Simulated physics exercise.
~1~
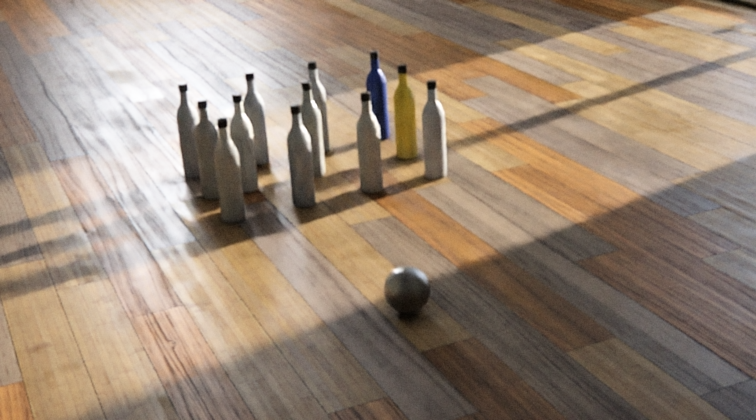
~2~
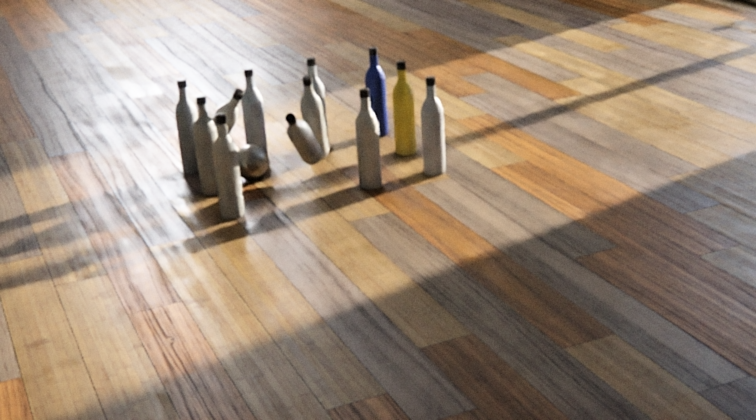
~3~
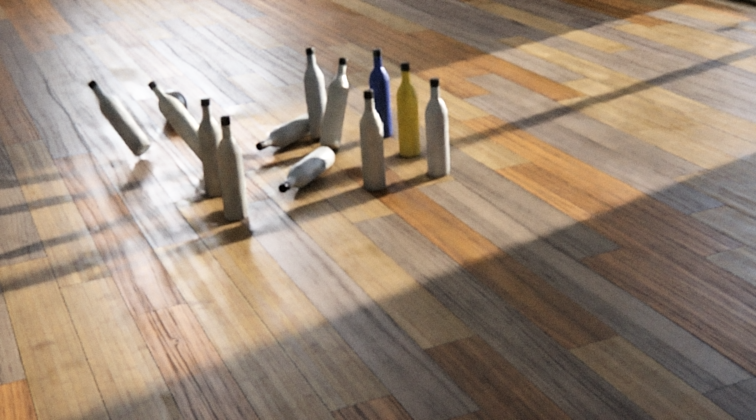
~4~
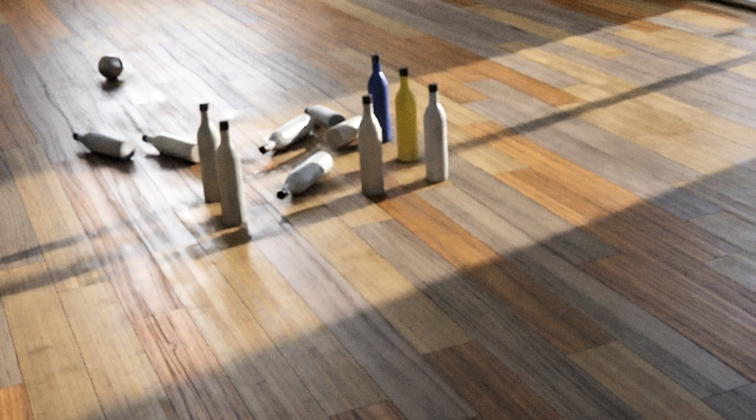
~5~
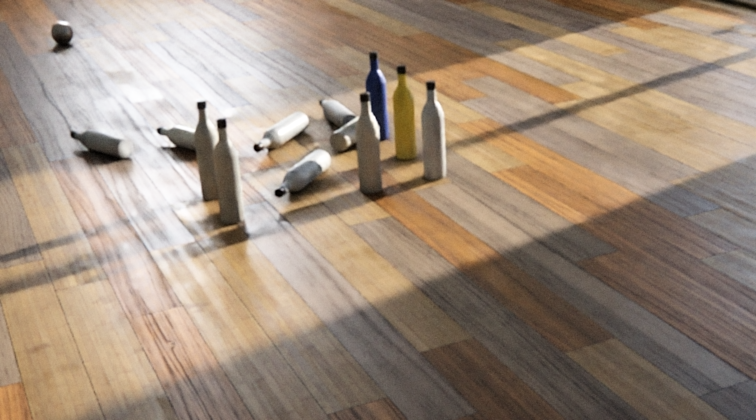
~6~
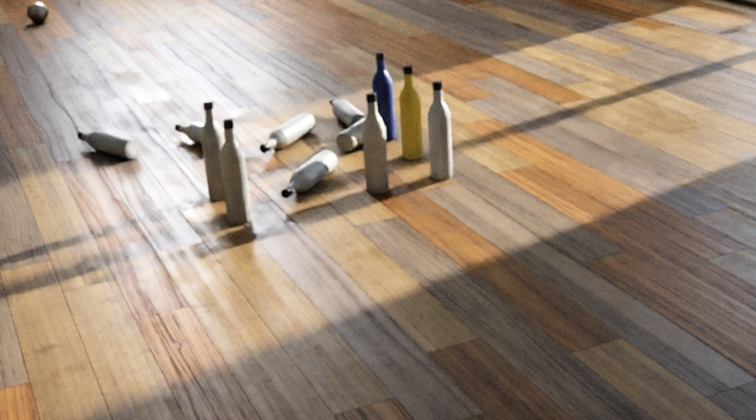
The clip shows a dark ball rolling across a sunlit wooden floor into a group of pale, blue and yellow bottles, toppling several pale ones before rolling away to the upper left, while the blue and yellow bottles and a few pale ones remain standing.
